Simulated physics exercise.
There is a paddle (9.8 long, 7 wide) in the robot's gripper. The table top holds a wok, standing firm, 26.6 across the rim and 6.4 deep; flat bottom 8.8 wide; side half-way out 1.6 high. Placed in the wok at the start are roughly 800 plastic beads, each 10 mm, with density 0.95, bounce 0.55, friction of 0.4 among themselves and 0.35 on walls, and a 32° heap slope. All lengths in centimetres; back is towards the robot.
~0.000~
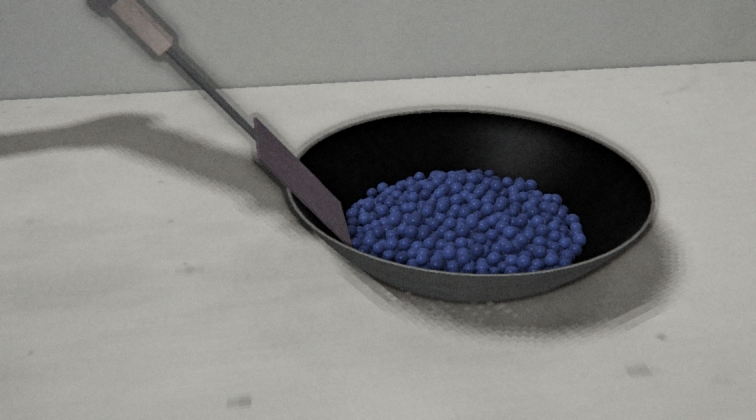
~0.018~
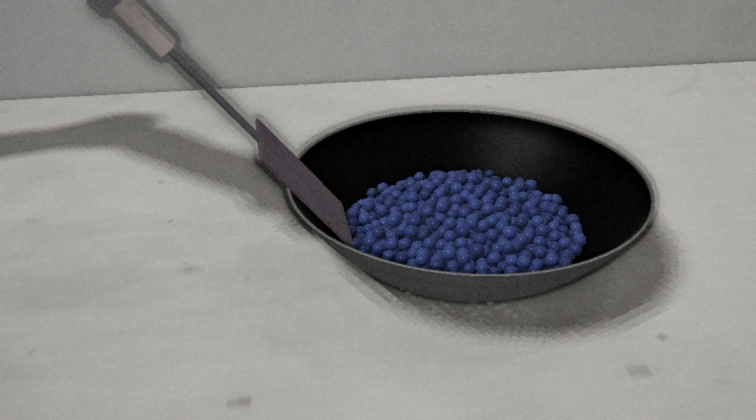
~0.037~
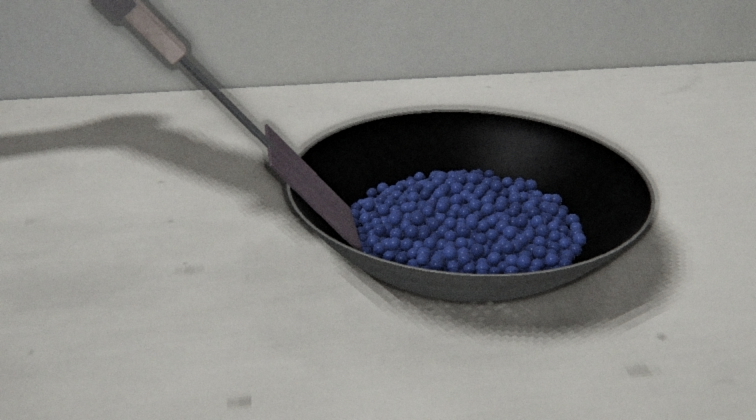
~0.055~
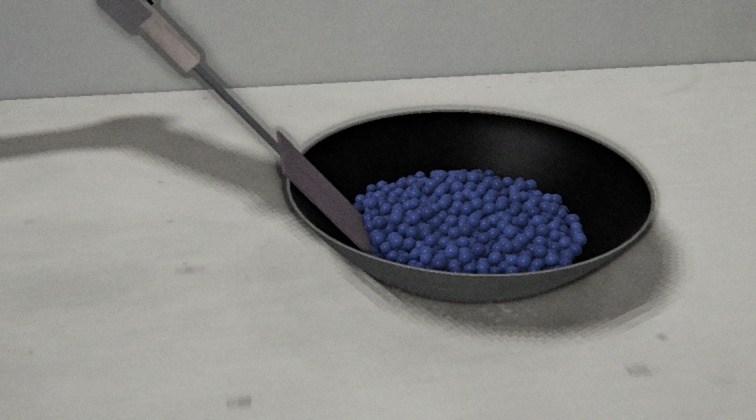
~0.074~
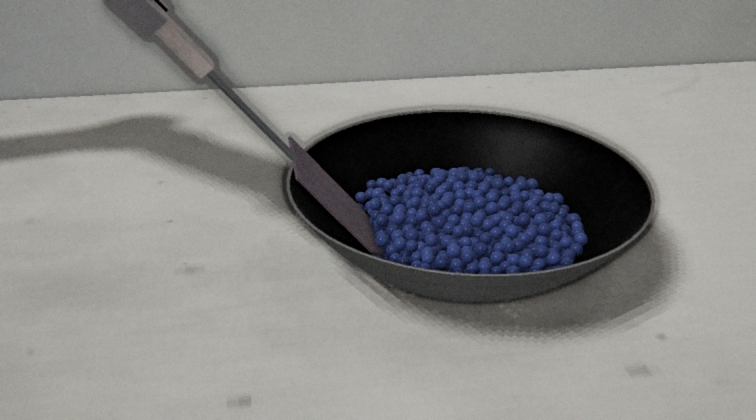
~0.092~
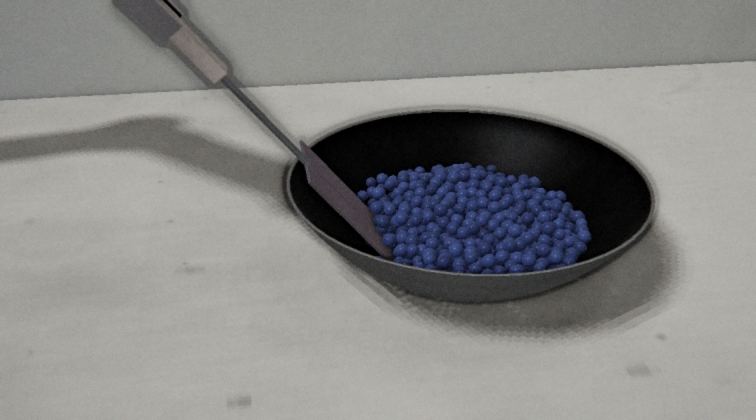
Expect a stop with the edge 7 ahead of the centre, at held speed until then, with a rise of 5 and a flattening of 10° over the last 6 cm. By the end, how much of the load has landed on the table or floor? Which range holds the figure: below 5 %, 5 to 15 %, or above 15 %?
The figure lies below 5 %.
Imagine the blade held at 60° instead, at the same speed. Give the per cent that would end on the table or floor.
Estimate for that slope: Some 0 per cent.
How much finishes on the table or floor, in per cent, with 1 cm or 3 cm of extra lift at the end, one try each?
First try about 0 %, second try about 0 %.
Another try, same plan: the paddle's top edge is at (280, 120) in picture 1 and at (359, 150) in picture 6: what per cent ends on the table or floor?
Roughly 10 %.
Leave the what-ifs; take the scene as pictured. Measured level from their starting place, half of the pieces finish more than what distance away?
It works out to roughly 3 cm.
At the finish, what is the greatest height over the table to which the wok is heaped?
Top of the heap: Roughly 7.5 cm above the table top.
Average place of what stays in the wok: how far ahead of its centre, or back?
I'd say it's roughly 3.5 cm toward the front.
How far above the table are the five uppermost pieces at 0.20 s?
Around 5 cm above the table.
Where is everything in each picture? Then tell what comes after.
The first frame shows paddle top edge at (256, 137), sloping 51°; upper third of the load around (463, 216), from x 350 to 580, top at y 175; 800 in the wok.
The second frame shows paddle top edge at (258, 138), sloping 51°; upper third of the load around (463, 216), from x 350 to 580, top at y 175.
The third frame shows paddle top edge at (268, 144), sloping 51°; upper third of the load around (464, 216), from x 355 to 580, top at y 175.
The fourth frame shows paddle top edge at (280, 151), sloping 51°; upper third of the load around (464, 214), from x 355 to 580, top at y 175.
The fifth frame shows paddle top edge at (293, 156), sloping 51°; upper third of the load around (465, 213), from x 360 to 580, top at y 170.
The sixth frame shows paddle top edge at (305, 160), sloping 51°; upper third of the load around (472, 212), from x 360 to 585, top at y 170; 800 in the wok.
After 0.20 s, sloping 51°, highest piece 5 above the table; 800 in the wok.
After 0.30 s, sloping 47°, highest piece 7 above the table; 800 in the wok.
After 0.55 s, sloping 41°, highest piece 8 above the table; 780 in the wok, 9 on the table or floor, 11 on the blade or in flight.
After 1.60 s, sloping 41°, highest piece 7 above the table; 778 in the wok, 22 on the table or floor.
At rest, 778 in the wok, 22 on the table or floor. That is 3 % on the table or floor.
